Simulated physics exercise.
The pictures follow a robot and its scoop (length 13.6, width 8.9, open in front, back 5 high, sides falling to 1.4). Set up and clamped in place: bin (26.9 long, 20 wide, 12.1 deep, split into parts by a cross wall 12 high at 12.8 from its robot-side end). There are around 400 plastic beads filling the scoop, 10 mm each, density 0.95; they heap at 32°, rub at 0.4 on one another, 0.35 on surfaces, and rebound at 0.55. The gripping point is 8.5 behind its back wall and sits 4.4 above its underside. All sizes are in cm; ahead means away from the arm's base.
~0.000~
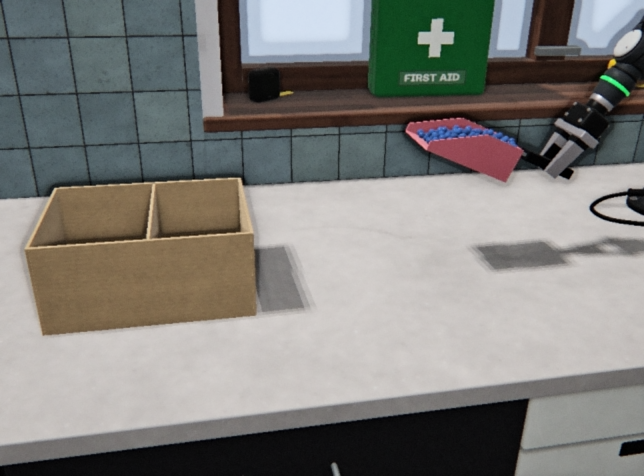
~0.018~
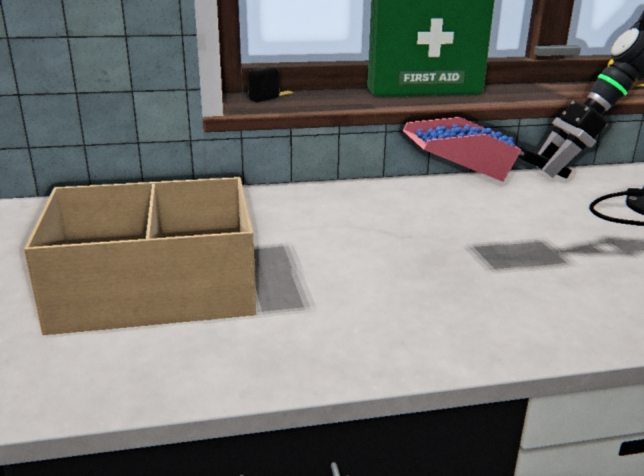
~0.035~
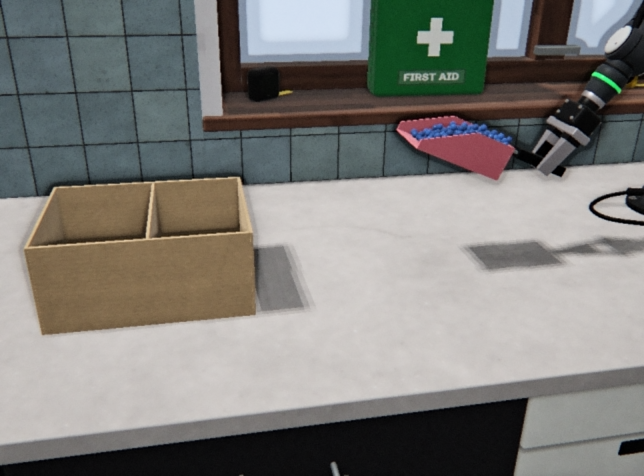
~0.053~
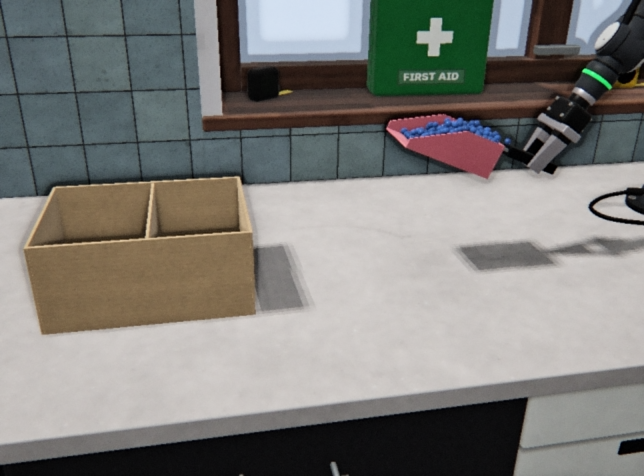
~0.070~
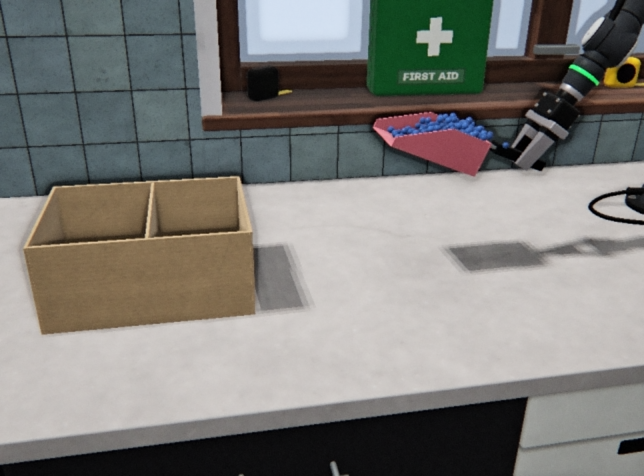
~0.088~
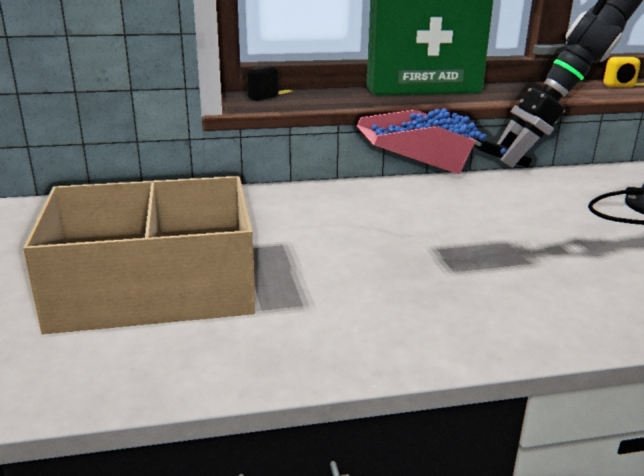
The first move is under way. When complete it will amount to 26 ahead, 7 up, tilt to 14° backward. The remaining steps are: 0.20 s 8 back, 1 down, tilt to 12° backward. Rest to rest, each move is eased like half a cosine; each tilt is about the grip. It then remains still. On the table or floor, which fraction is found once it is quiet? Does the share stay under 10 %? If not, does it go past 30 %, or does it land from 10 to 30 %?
No, it lands from 10 to 30 %.
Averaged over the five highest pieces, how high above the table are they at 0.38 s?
Roughly 26 cm high.
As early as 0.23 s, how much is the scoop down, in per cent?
Roughly 10 percent is out.
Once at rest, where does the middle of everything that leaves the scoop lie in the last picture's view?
Estimated centre at around (138, 282).
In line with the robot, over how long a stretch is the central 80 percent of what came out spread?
Roughly 32 centimetres.
After 0.23 s, tilted 14° backward, highest piece 27 above the table; 359 on the scoop, 1 on the table or floor, 38 in flight or on a rim.
After 0.38 s, tilted 13° backward, highest piece 27 above the table; 51 on the scoop, 15 on the table or floor, 9 in the far-side part, 323 in flight or on a rim.
After 0.65 s, tilted 12° backward, highest piece 22 above the table; 178 in the far-side part, 111 in the robot-side part, 56 on the table or floor, 36 on the scoop, 17 in flight or on a rim.
After 1.70 s, tilted 12° backward, highest piece 21 above the table; 178 in the far-side part, 111 in the robot-side part, 73 on the table or floor, 36 on the scoop.
At rest, 178 in the far-side part, 111 in the robot-side part, 73 on the table or floor, 36 on the scoop. That is 18 % on the table or floor.
